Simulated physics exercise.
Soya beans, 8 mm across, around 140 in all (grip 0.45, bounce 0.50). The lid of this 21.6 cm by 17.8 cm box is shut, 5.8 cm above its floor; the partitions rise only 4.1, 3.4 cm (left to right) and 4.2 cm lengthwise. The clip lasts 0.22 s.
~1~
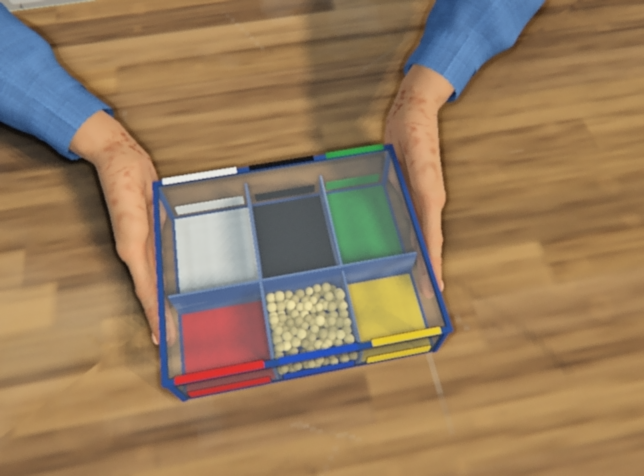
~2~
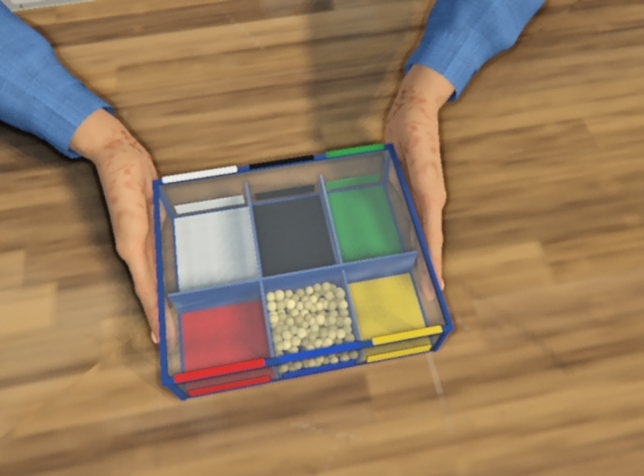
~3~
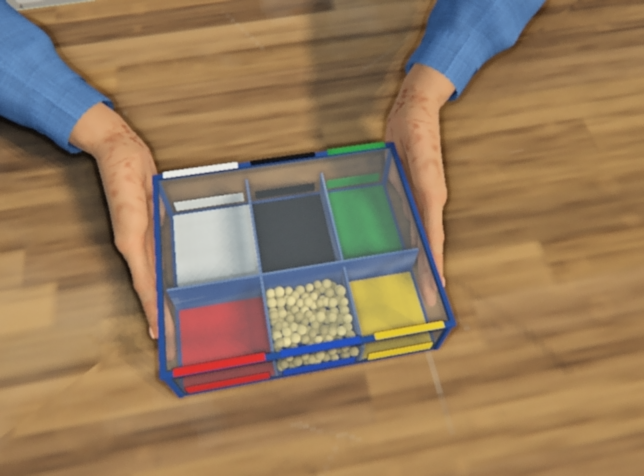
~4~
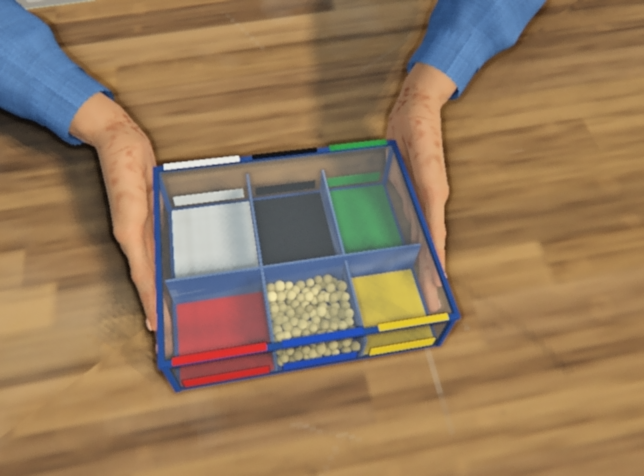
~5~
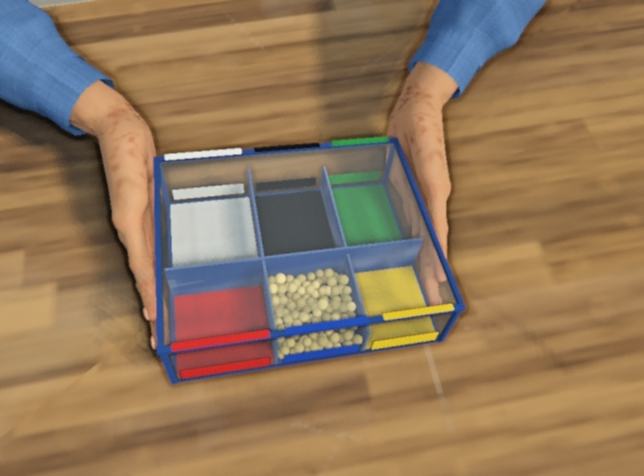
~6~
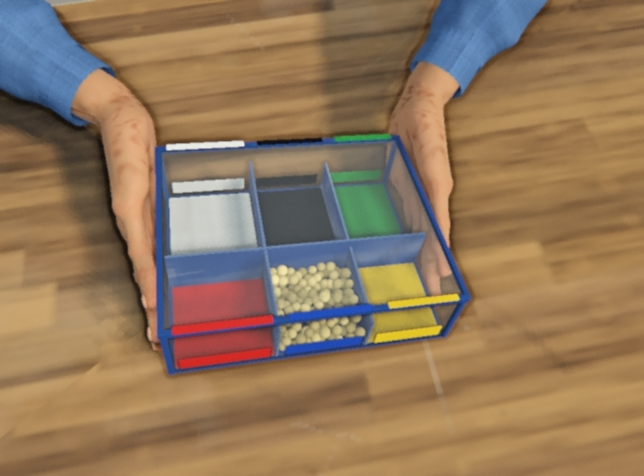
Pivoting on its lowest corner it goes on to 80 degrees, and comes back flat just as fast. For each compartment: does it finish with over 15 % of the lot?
Red: No, blue: Yes, green: Yes, yellow: No, white: No, black: No.
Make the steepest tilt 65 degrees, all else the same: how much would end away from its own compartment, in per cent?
Some 10 per cent.
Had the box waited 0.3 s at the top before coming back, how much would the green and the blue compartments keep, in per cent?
Then: Green 30, blue 60.
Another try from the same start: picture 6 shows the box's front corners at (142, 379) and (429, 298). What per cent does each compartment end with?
Red 15, blue 80, green 0, yellow 0, white 5, black 0.
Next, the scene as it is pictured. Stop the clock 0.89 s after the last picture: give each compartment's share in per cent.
Red 0, blue 95, green 0, yellow 5, white 0, black 0.
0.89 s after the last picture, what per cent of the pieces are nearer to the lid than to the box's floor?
Some 20 per cent.
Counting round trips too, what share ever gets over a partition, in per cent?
Some 35 per cent.
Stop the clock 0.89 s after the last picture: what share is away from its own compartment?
Roughly 5 per cent.
Then, 0.89 s after the last picture, tilt 80 degrees; blue 95 %, yellow 5 %.
Then, 1.49 s after the last picture, tilt 35 degrees; blue 65 %, green 25 %, yellow 10 %.
Then, 2.14 s after the last picture, tilt 0 degrees; blue 65 %, green 25 %, yellow 10 %.
In the end, red 0 %, blue 65 %, green 25 %, yellow 10 %, white 0 %, black 0 %.
